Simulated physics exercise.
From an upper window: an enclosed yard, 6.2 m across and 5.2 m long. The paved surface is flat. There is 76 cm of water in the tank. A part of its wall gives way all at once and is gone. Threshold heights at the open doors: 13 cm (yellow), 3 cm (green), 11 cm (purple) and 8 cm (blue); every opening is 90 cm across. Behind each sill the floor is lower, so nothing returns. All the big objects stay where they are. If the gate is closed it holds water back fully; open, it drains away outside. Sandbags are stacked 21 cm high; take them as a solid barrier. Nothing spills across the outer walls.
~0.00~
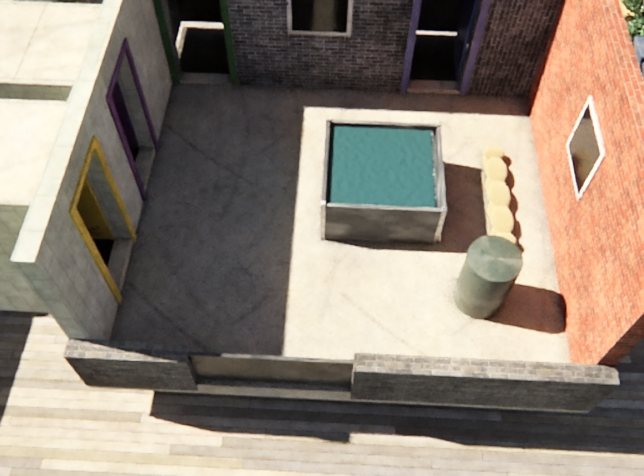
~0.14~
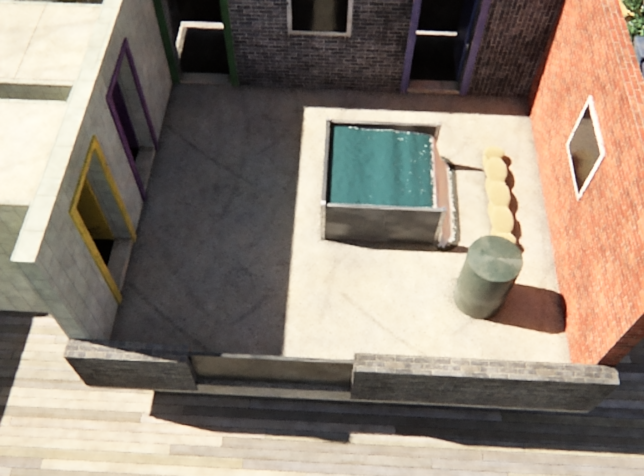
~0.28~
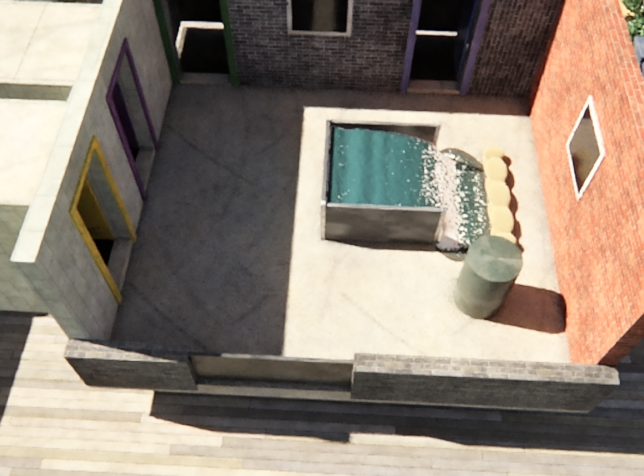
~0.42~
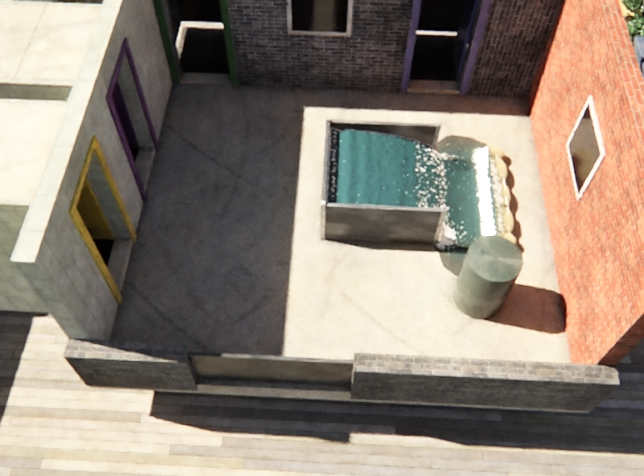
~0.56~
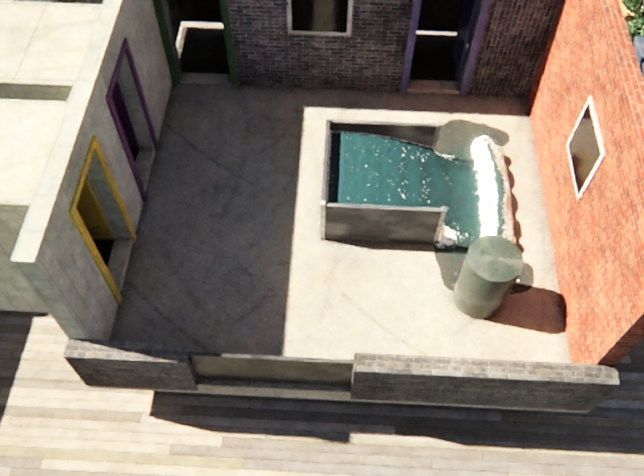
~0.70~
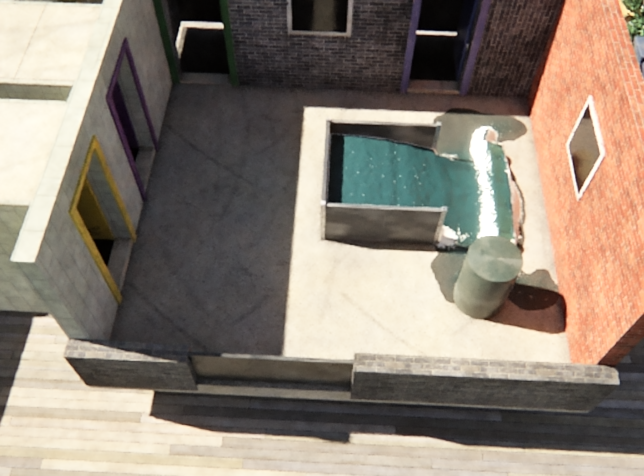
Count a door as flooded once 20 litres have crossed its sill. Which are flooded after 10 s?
Within that time: At the yellow door it stays under the limit; at the green door it passes the limit; at the purple door it stays under the limit; at the blue door it exceeds the limit.
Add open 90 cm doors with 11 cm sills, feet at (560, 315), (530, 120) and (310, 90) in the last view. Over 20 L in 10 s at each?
In that order: Over, over, below.
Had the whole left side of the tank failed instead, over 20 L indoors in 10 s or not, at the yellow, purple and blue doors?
Against that limit: Yellow over, purple over, blue below.
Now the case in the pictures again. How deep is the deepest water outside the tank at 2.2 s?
Roughly 34 cm.
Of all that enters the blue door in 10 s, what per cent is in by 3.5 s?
Some 70 per cent by then.
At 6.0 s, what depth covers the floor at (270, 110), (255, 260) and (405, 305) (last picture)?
Roughly 3, 2 and 5 cm, in turn.
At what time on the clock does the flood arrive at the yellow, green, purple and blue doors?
Yellow 4.5 s, green 3.8 s, purple 4.5 s, blue 1.3 s.
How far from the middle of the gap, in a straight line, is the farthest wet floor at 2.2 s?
Some 3.4 m out.
After 1.4 s water covers 25 % of the floor and is deepest (46 cm) near (486, 212); yellow door not reached, green door not reached, purple door not reached, blue door 7 cm at the sill, 0 L in.
After 2.2 s water covers 35 % of the floor and is deepest (34 cm) near (544, 371); yellow door not reached, green door not reached, purple door not reached, blue door 18 cm at the sill, 14 L in.
After 3.5 s water covers 60 % of the floor and is deepest (18 cm) near (506, 185); yellow door not reached, green door not reached, purple door not reached, blue door 16 cm at the sill, 64 L in.
After 6.0 s water covers 90 % of the floor and is deepest (14 cm) near (141, 216); yellow door 10 cm at the sill, 0 L in, green door 5 cm at the sill, 3 L in, purple door 7 cm at the sill, 0 L in, blue door 8 cm at the sill, 89 L in.
After 10.0 s water covers 95 % of the floor and is deepest (12 cm) near (276, 93); yellow door 6 cm at the sill, 0 L in, green door 8 cm at the sill, 39 L in, purple door 6 cm at the sill, 1 L in, blue door 5 cm at the sill, 90 L in.
